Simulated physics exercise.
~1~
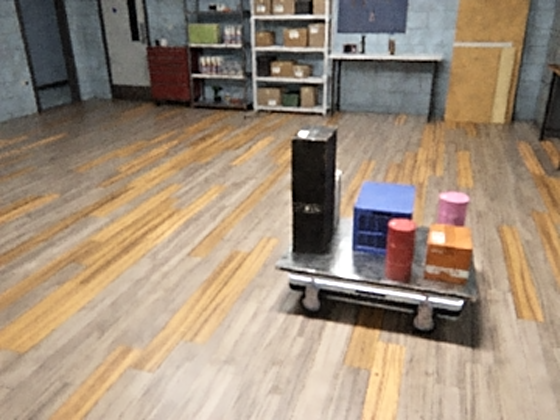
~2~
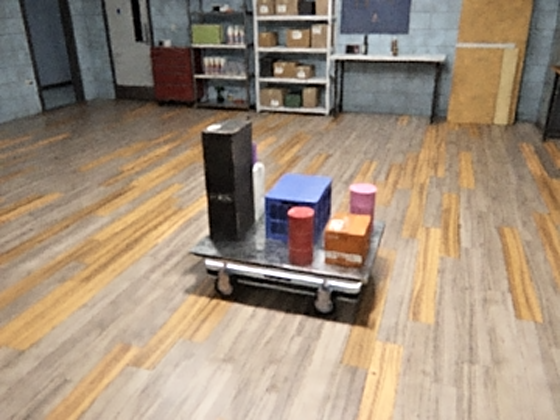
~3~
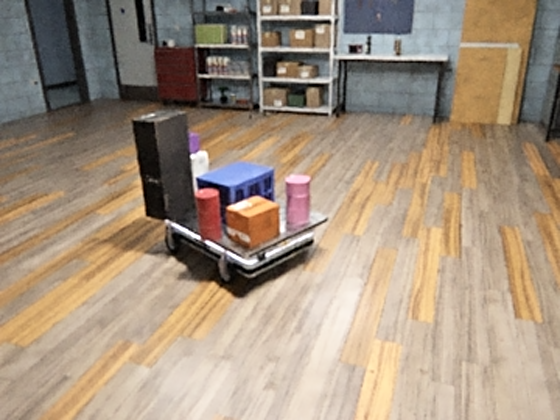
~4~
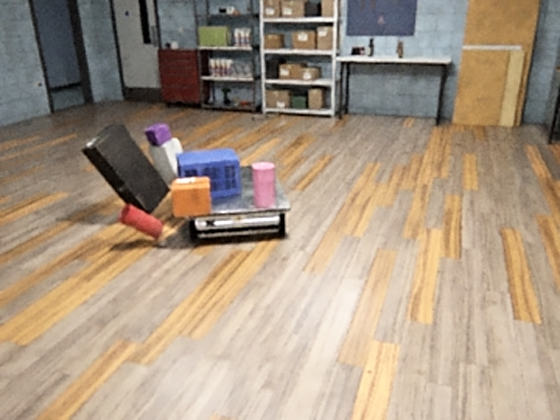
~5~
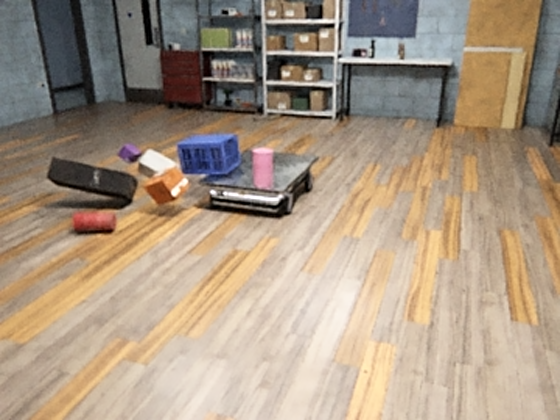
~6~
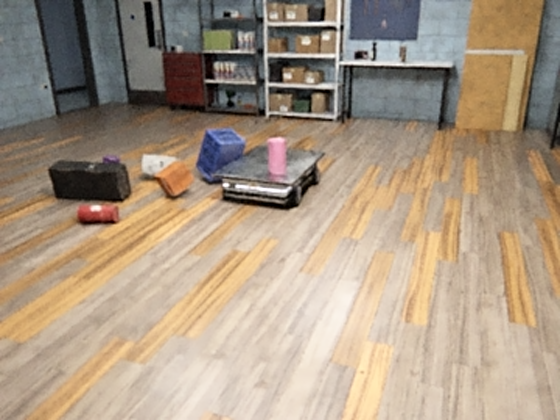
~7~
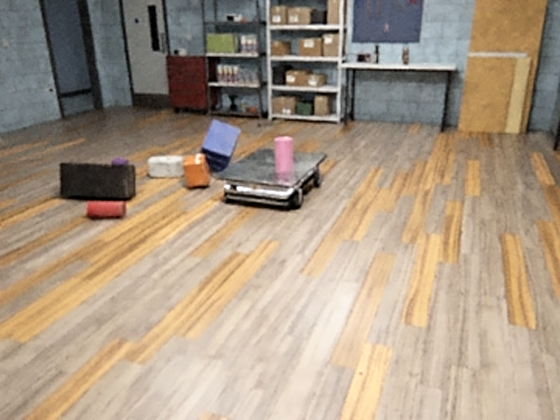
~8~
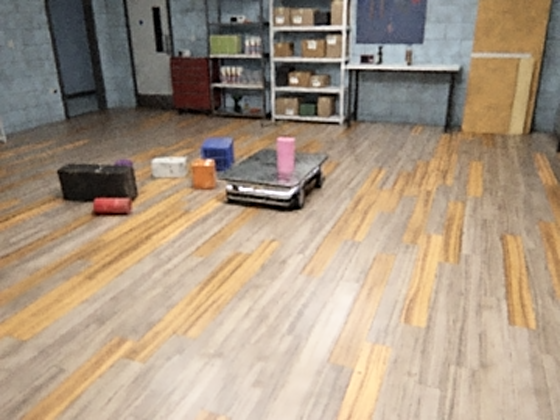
The video shows a flat cart loaded with boxes, a crate and canisters rolling left across a wooden floor and turning sharply. The black box and red canister topple off, the other items follow, and the cart stops with only the pink canister still standing on it.
